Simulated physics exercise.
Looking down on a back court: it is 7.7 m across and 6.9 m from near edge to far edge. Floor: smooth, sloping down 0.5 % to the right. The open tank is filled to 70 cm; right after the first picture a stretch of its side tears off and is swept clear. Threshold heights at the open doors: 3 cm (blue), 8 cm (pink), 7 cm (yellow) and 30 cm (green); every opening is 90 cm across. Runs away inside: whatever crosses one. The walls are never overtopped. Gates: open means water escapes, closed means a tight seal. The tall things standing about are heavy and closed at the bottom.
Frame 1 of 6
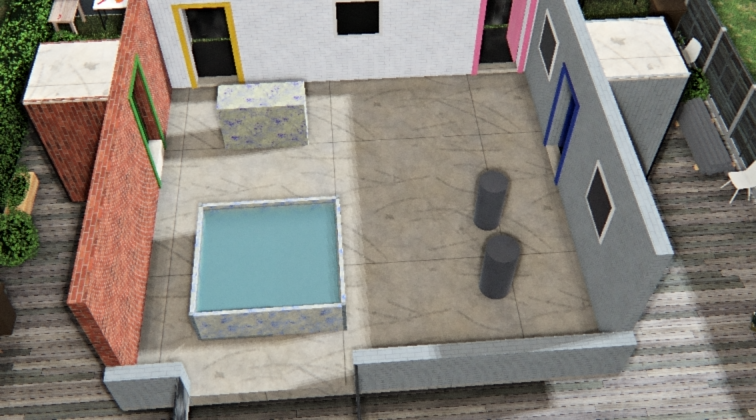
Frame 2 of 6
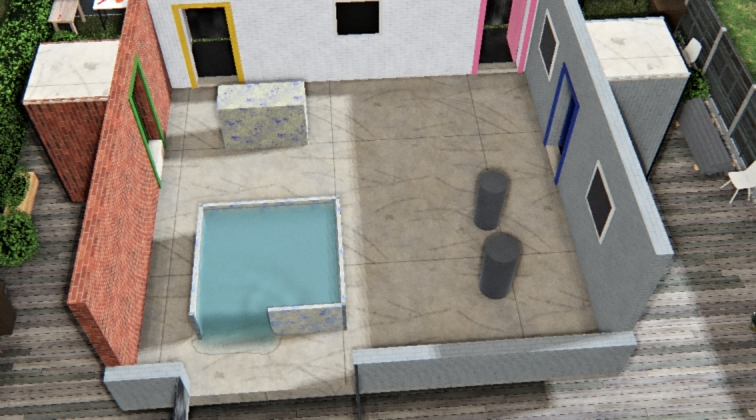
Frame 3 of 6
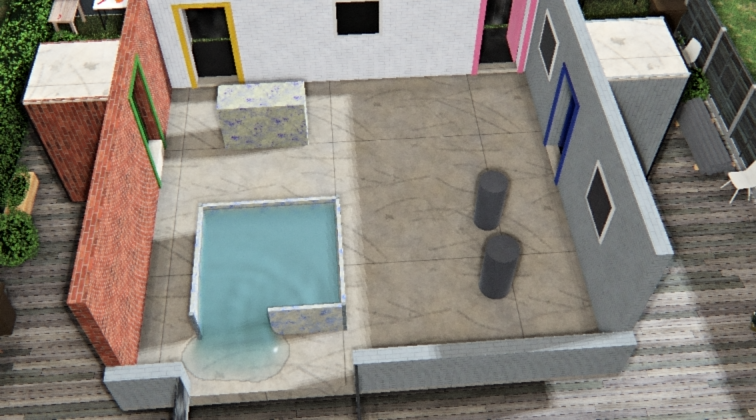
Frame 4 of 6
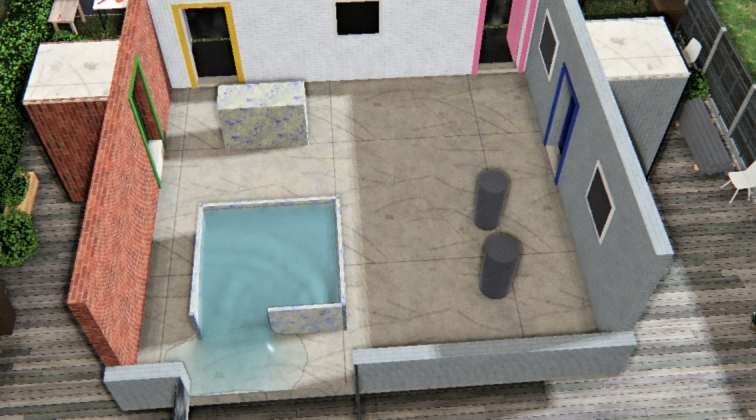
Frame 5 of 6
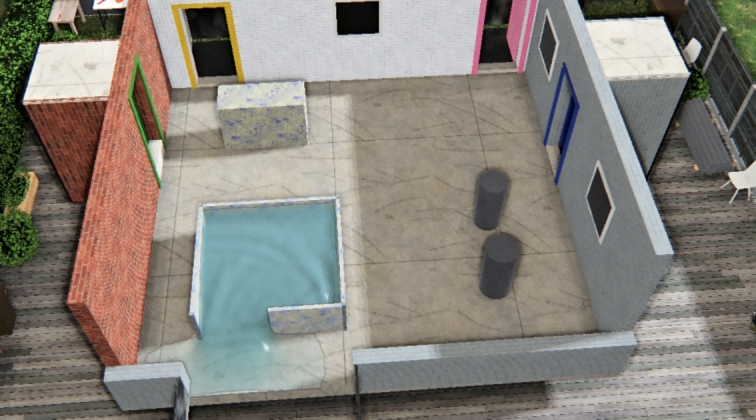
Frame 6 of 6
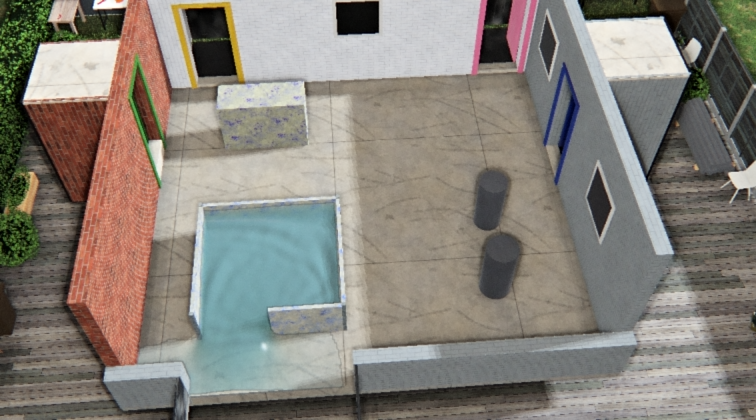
In a walled courtyard, a tank's front side breaks open and water spreads across the floor.
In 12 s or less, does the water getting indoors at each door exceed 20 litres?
Blue door: Does not exceed it; pink door: Does not exceed it; yellow door: Does not exceed it; green door: Does not exceed it.
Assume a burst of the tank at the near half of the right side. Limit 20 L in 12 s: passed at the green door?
Against that limit: Green short of it.
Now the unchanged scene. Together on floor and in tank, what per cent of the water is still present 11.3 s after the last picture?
About 28 percent of the water remains.
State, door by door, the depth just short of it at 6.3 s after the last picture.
In cm: Blue 0, pink 0, yellow 7, green 4.
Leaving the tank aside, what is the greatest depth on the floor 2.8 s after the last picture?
Max depth: About 24 centimetres.
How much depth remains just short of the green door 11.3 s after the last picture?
Reading: Close to 2.0 cm.
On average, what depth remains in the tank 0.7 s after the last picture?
The mean depth is some 51 cm.
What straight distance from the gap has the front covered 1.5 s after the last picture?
Roughly 2.6 m.
Then, 0.7 s after the last picture water covers 5 % of the floor and is deepest (44 cm) near (135, 386); blue door not reached, pink door not reached, yellow door not reached, green door not reached.
Then, 1.5 s after the last picture water covers 10 % of the floor and is deepest (34 cm) near (147, 385); blue door not reached, pink door not reached, yellow door not reached, green door not reached.
Then, 2.8 s after the last picture water covers 15 % of the floor and is deepest (24 cm) near (228, 340); blue door not reached, pink door not reached, yellow door not reached, green door 3 cm at the sill, 0 L in.
Then, 6.3 s after the last picture water covers 25 % of the floor and is deepest (13 cm) near (217, 340); blue door not reached, pink door not reached, yellow door 7 cm at the sill, 7 L in, green door 4 cm at the sill, 0 L in.
Then, 11.3 s after the last picture water covers 40 % of the floor and is deepest (6 cm) near (192, 382); blue door not reached, pink door not reached, yellow door 3 cm at the sill, 7 L in, green door 2 cm at the sill, 0 L in.
